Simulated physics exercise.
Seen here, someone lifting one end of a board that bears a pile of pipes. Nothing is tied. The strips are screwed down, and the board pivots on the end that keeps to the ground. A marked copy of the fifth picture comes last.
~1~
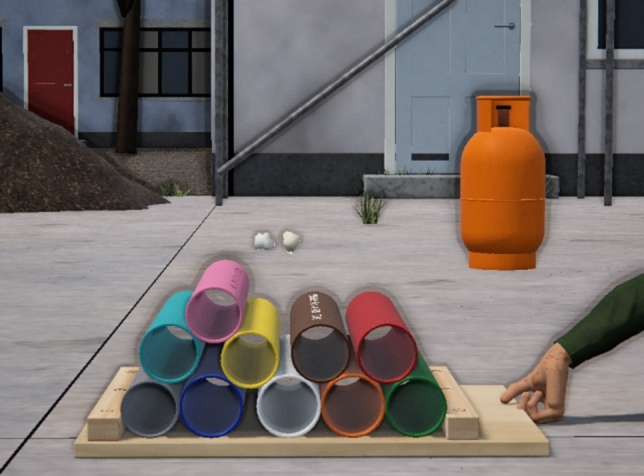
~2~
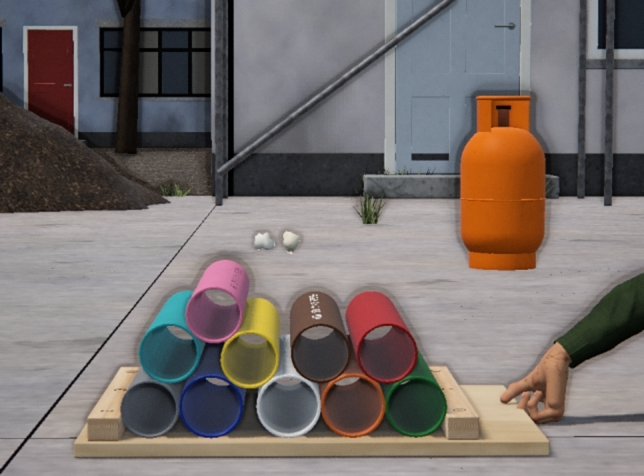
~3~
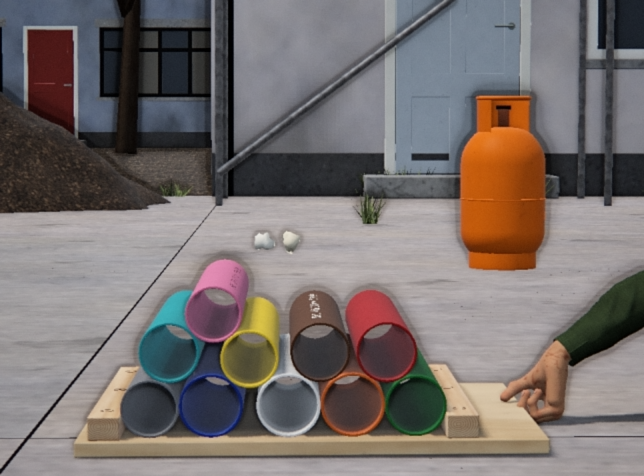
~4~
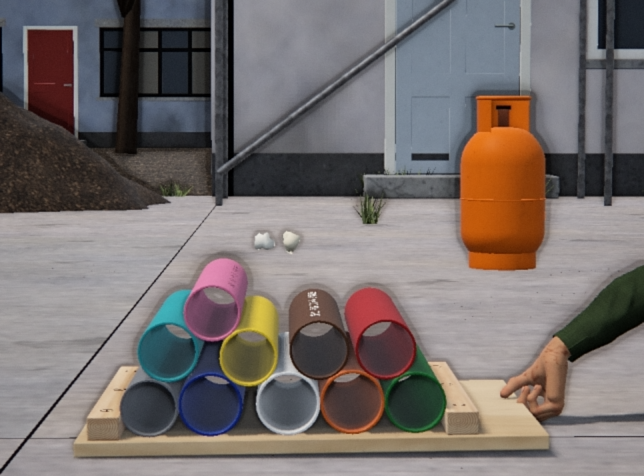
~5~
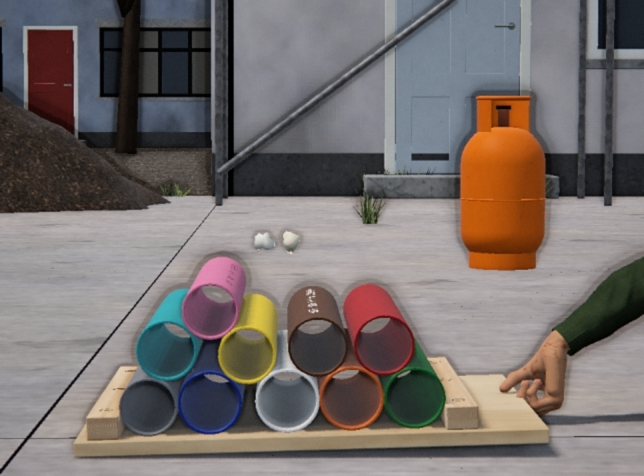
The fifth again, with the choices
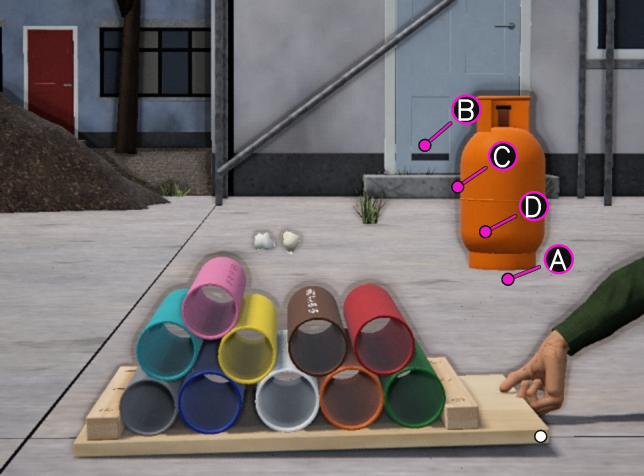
At the start, a board bearing a stack of colourful pipes, with a pink one on top, lies on the paving near an orange gas cylinder, a hand at its right end. The hand then raises that end very slightly, the left end staying down and the pipes keeping their arrangement.
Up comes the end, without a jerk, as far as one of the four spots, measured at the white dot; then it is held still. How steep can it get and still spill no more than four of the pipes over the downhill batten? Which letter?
Mark D is as high as it can go.
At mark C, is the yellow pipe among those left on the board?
The yellow pipe: No.
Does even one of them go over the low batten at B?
At B: Yes.
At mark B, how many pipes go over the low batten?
The count is five.
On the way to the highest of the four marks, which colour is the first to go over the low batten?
It is the turquoise one.
On the marked copy, A at (508, 279); B at (425, 145); C at (457, 187); D at (486, 232); the white dot at (541, 436).
Following D. Soon after the start, board at 16°.
Later, board at 28°.
In the end, board at 28°, two over the low batten (turquoise, pink).
As for the rest, A two over the low batten (turquoise, pink); B five over the low batten; C five over the low batten.
